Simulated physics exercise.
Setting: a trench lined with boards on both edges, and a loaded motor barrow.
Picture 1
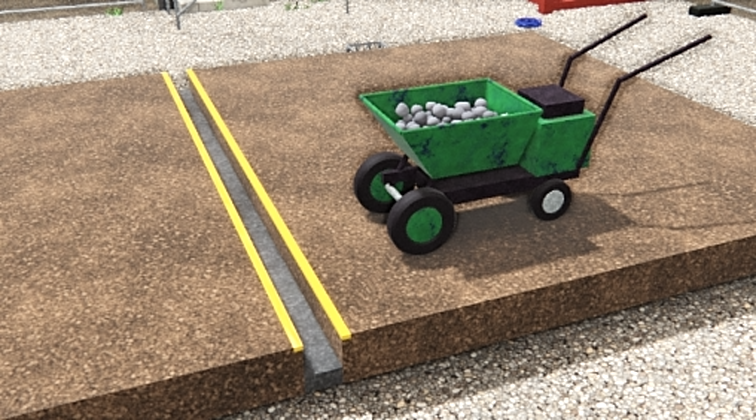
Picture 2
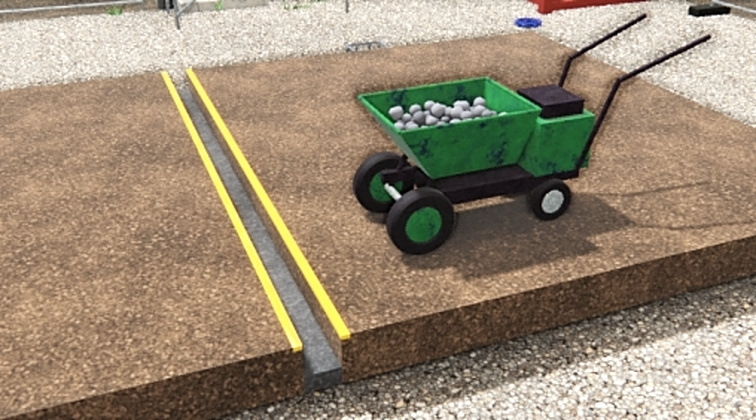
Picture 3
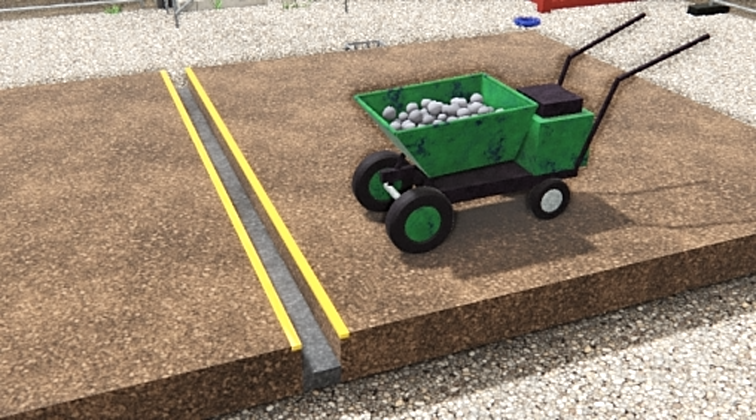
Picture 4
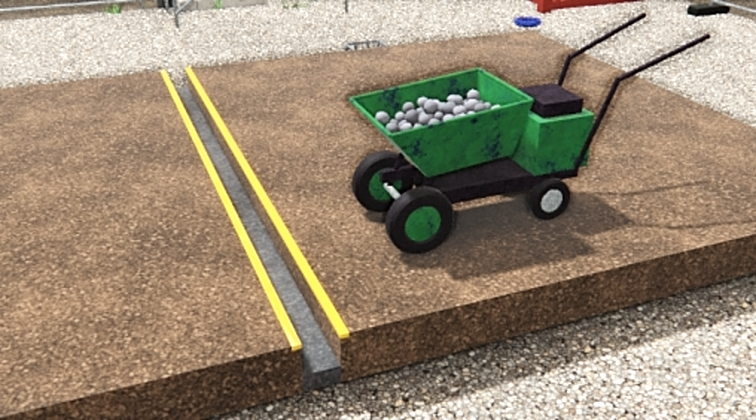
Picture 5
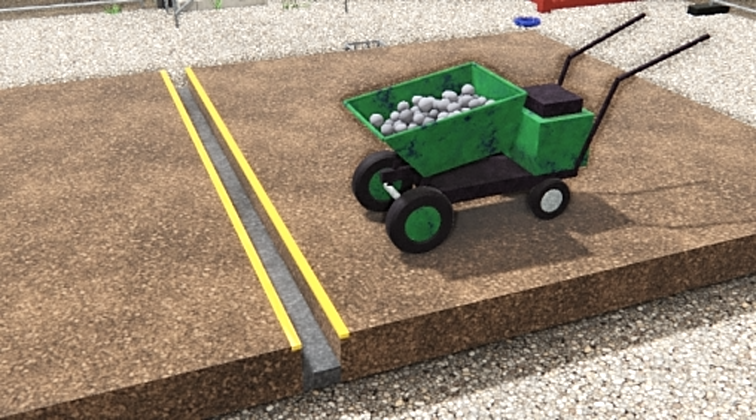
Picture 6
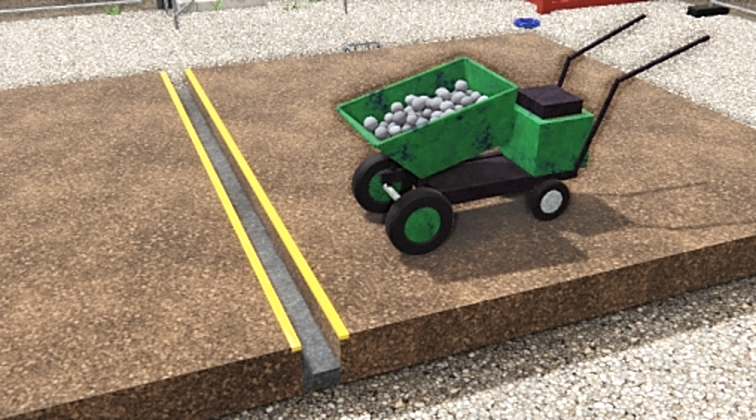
A slab of brown earth edged by pale gravel is seen outdoors from above at an angle, in a view that stays still. A narrow grey-bottomed trench with yellow boards along both edges runs down the left, and a green barrow with dark handles, holding round grey cobbles, stands to its right. The skip, level at first, tilts slowly and slightly toward the left, the cobbles shifting a little with it, while the wheels stay put.
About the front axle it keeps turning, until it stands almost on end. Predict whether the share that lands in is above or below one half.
The load ends chiefly in the trench.
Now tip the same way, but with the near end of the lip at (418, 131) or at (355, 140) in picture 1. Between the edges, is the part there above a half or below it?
Respectively: The bigger portion, a smaller portion.
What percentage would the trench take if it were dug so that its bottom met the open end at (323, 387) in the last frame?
I'd guess close to 80 percent.
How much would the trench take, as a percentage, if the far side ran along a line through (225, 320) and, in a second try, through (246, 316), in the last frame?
100 % then 100 %, roughly.
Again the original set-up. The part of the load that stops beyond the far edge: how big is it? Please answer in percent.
20 %.
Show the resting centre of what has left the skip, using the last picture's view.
Around (274, 260).
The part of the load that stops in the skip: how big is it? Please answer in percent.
Estimate: 0 %, roughly.
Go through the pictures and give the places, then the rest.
Lip of the skip near (402, 133), level; top of the load near (469, 118), round cobbles; first edge of the trench near (325, 299); far edge near (280, 309), the trench under half as wide as the skip, and about as deep as wide, in the first picture.
Lip of the skip near (400, 133), level; top of the load near (468, 117), in the second picture.
Lip of the skip near (396, 134), tipped barely; top of the load near (464, 114), in the third picture.
Lip of the skip near (391, 136), tipped a little; top of the load near (462, 115), in the fourth picture.
Lip of the skip near (384, 140), tipped a little; top of the load near (467, 102), in the fifth picture.
Lip of the skip near (376, 146), tipped a little; top of the load near (460, 99); first edge of the trench near (323, 299); far edge near (278, 309), in the sixth picture.
Shortly afterwards, skip tipped well over; the whole lot in the skip.
Next, skip tipped steeply; all but a few in the skip; only a few short of the trench; only a few in or heaped over the trench; a little falling.
Some moments later, skip tipped right over; a little in the skip; a little short of the trench; near two thirds in or heaped over the trench; a little beyond it.
In the end, skip tipped right over; a little short of the trench; near two thirds in or heaped over the trench; near a quarter beyond it.
